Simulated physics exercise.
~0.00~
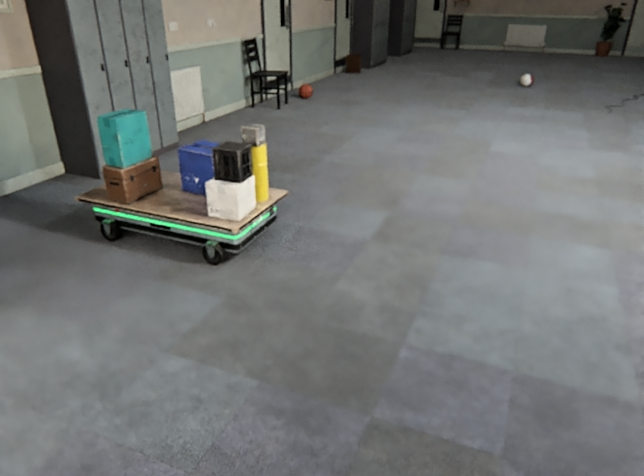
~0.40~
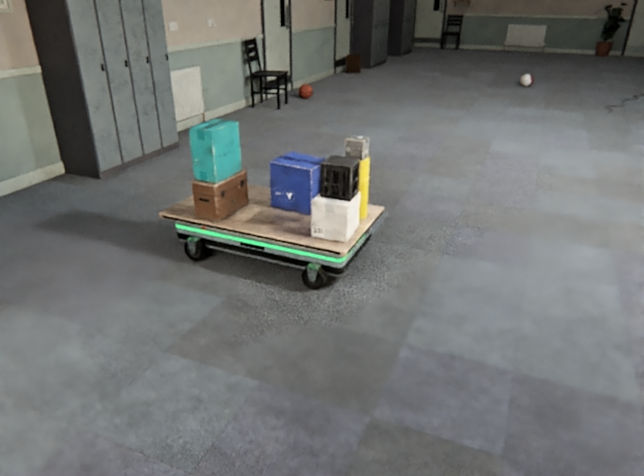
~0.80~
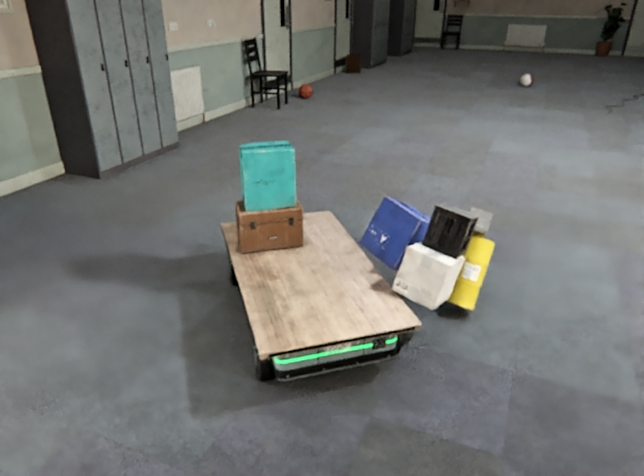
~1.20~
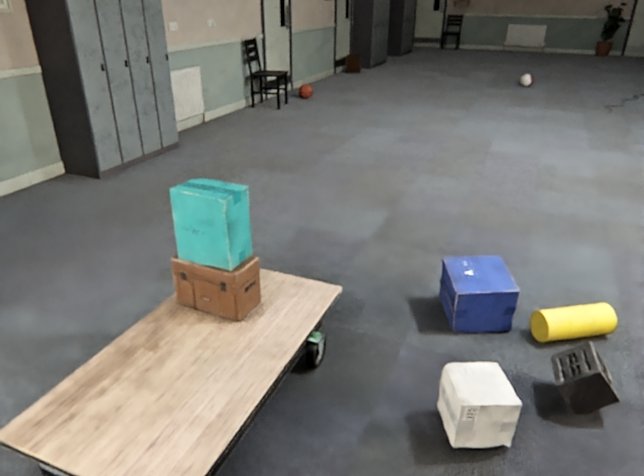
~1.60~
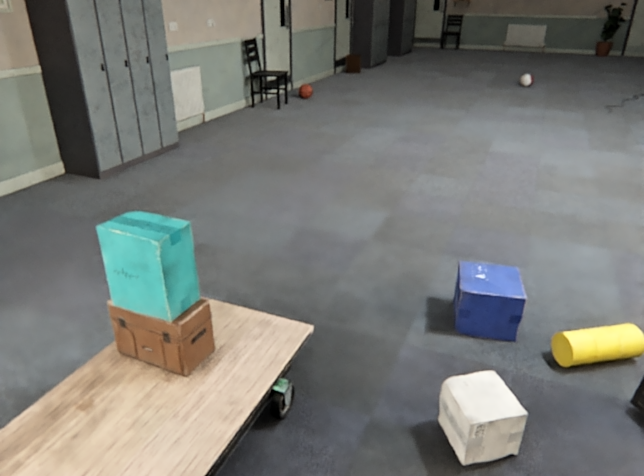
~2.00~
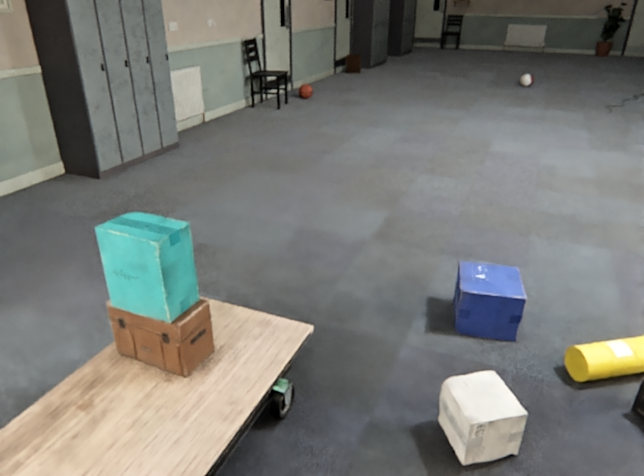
In a large room with grey flooring, a wheeled cart rolls forward and turns sharply, and the blue box, white box, black crate, yellow canister and grey parcel tumble off its deck. The cart stops at the lower left with the turquoise box still upright on the brown toolbox.
